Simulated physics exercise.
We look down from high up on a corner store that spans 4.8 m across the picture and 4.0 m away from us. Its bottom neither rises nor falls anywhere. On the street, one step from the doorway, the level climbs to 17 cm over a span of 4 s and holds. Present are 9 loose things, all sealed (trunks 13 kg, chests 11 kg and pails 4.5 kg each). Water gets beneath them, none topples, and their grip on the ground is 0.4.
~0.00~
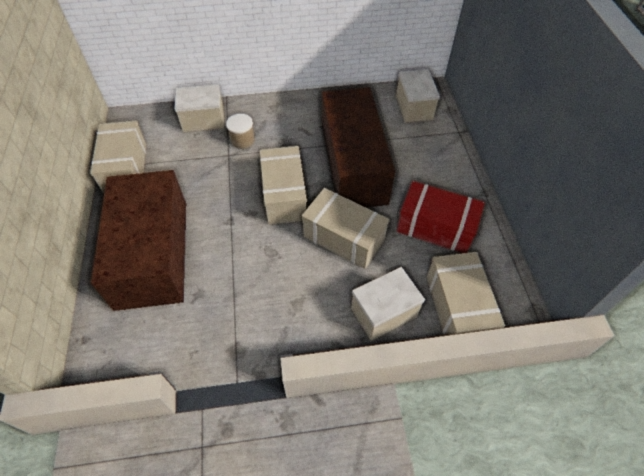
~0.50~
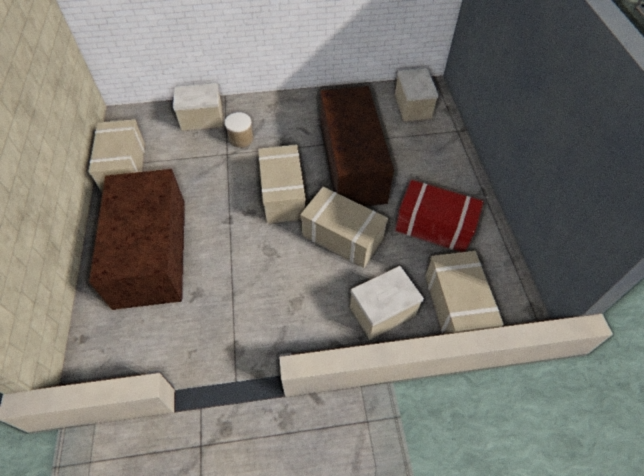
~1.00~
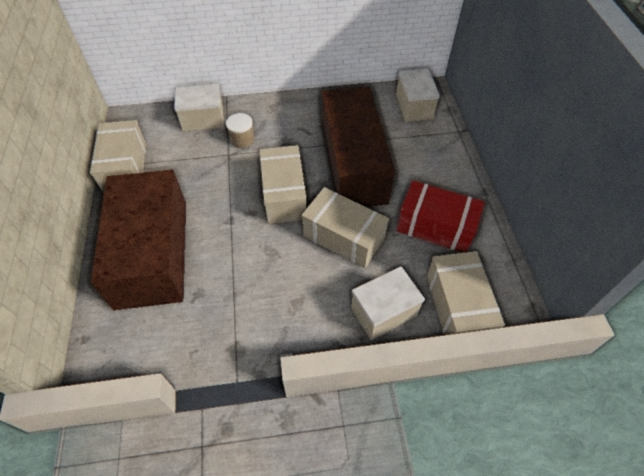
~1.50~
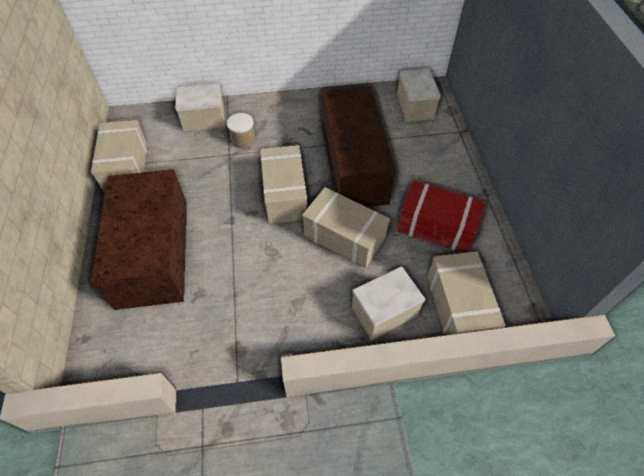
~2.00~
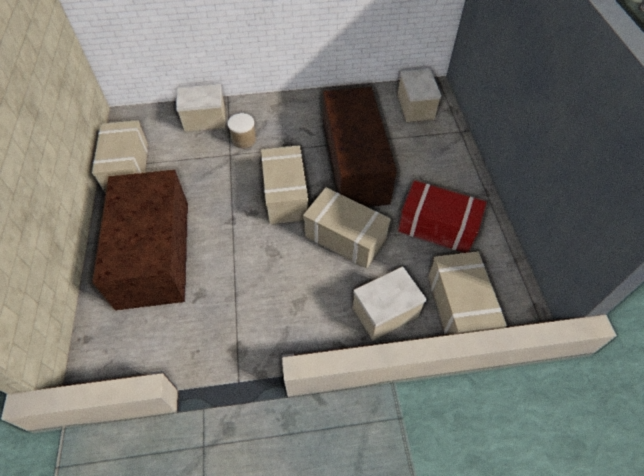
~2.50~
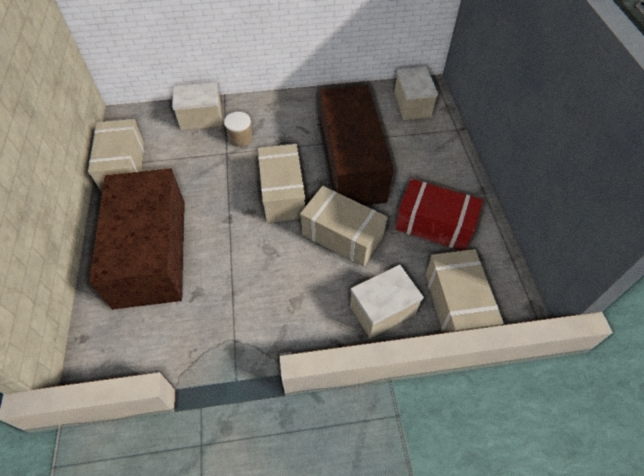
Greenish water spread over the ground outside a walled corner room and crept across the paving to the doorway, just wetting the floor inside, while the red trunk and the pale boxes stayed put.
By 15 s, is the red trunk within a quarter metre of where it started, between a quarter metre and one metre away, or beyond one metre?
Between a quarter metre and one metre.
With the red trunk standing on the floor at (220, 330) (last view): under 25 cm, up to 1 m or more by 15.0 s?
Well, it gets shoved far.
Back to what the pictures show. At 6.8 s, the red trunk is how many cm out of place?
0 cm, give or take.
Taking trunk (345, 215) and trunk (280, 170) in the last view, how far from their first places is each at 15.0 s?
50 cm, 150 cm.
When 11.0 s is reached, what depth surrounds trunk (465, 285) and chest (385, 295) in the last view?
2 and 2 cm.
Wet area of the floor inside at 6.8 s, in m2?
Some 11.0 m2 of it.
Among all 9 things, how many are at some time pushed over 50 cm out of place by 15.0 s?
The number is 6.
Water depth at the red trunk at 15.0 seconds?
Roughly 6 cm deep.
After 3.5 s the red trunk is near (441, 204), 0.0 m from its start, aground; 0 afloat.
After 6.8 s the red trunk is near (441, 204), 0.0 m from its start, aground; 1 afloat.
After 11.0 s the red trunk is near (441, 204), 0.0 m from its start, aground; 3 afloat.
After 15.0 s the red trunk is near (477, 233), 0.5 m from its start, afloat; 8 afloat.
